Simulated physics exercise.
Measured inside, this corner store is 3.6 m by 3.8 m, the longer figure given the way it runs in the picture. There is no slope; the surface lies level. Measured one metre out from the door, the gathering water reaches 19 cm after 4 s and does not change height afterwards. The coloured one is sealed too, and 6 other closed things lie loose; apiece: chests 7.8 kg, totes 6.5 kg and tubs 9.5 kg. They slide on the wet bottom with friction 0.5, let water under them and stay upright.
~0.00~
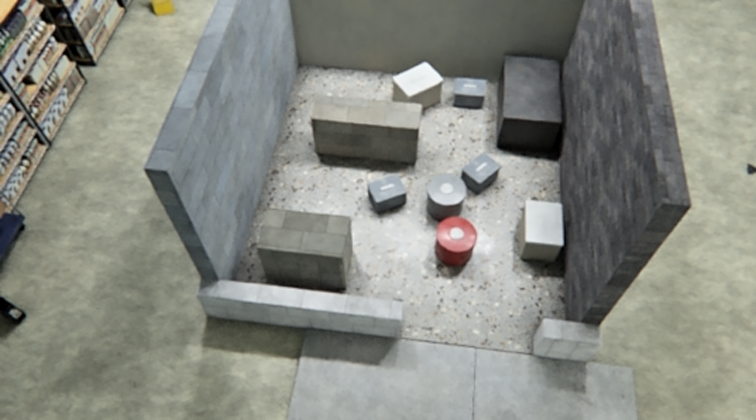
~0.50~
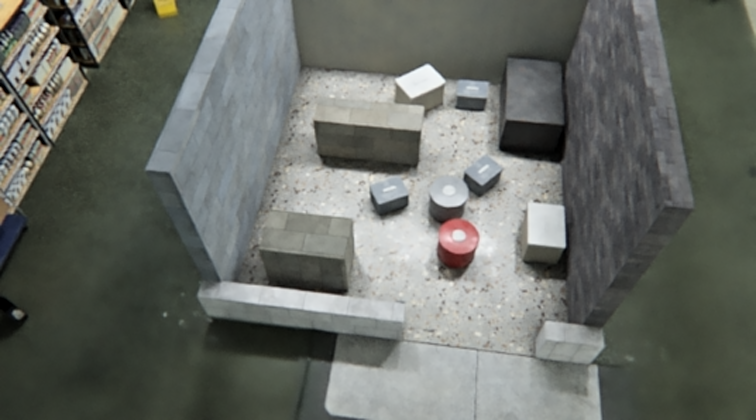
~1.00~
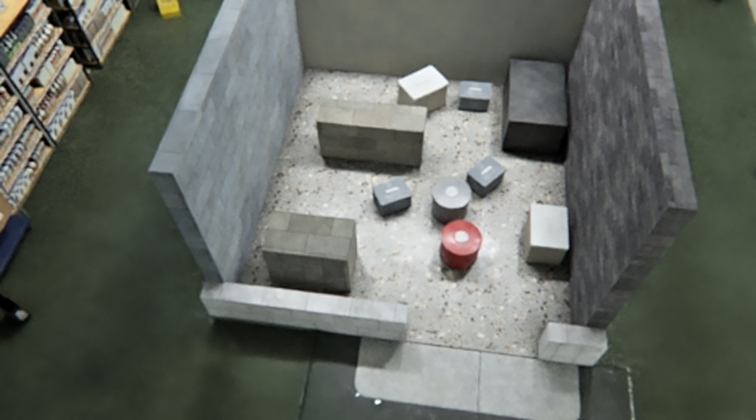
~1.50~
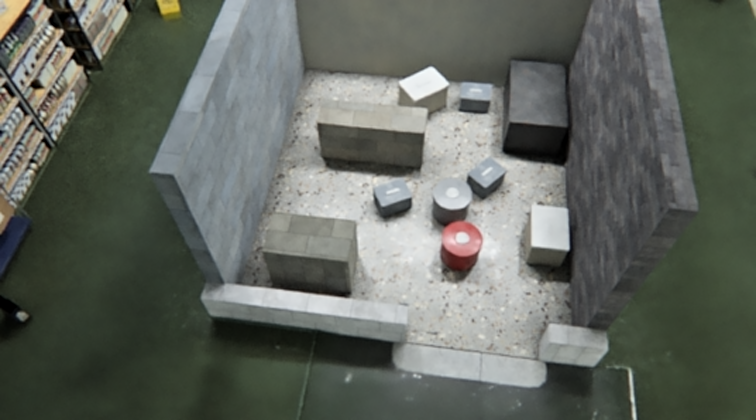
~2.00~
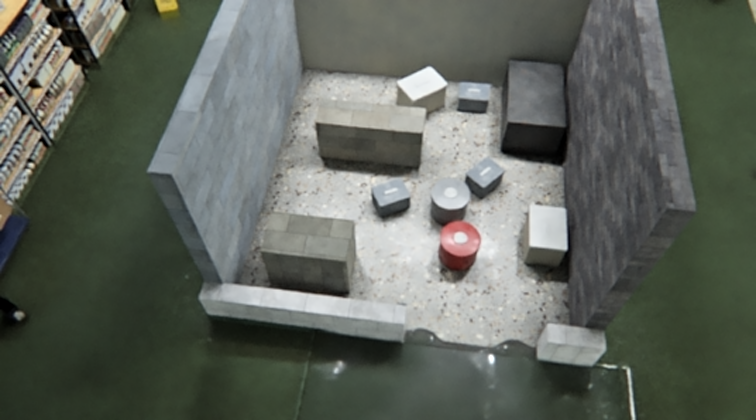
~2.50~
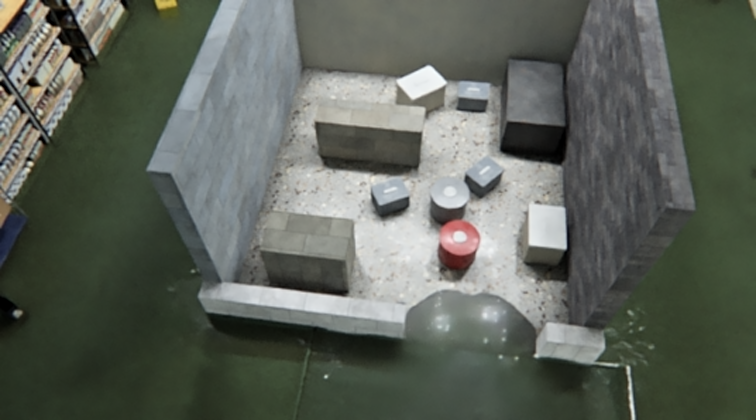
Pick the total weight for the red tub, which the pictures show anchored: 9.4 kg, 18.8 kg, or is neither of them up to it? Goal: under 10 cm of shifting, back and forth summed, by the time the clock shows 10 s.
Neither is up to it.
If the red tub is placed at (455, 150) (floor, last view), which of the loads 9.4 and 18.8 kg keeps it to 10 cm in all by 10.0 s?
Outcome - failure with both.
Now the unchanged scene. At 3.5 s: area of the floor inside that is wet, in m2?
Near 2.0 m2 in all.
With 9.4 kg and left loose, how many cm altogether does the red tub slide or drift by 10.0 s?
Adding it all up, something like 350 cm.
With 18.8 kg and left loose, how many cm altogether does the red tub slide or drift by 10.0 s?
50 cm or so in all.
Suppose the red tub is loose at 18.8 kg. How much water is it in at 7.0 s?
Something like 7 centimetres.
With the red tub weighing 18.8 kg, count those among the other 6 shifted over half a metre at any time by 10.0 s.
The number is 4.
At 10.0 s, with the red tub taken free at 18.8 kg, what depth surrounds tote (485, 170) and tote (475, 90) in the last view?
14 and 7 cm.
After 3.5 s the red tub would be 8 cm from its start with 9.4 kg and 0 cm from its start with 18.8 kg; 5 cm of water round it then.
After 4.5 s the red tub would be 18 cm from its start with 9.4 kg and 5 cm from its start with 18.8 kg; 6 cm of water round it then.
After 7.0 s the red tub would be 112 cm from its start with 9.4 kg and 21 cm from its start with 18.8 kg; 7 cm of water round it then.
After 10.0 s the red tub would be 282 cm from its start with 9.4 kg and 46 cm from its start with 18.8 kg; 9 cm of water round it then.
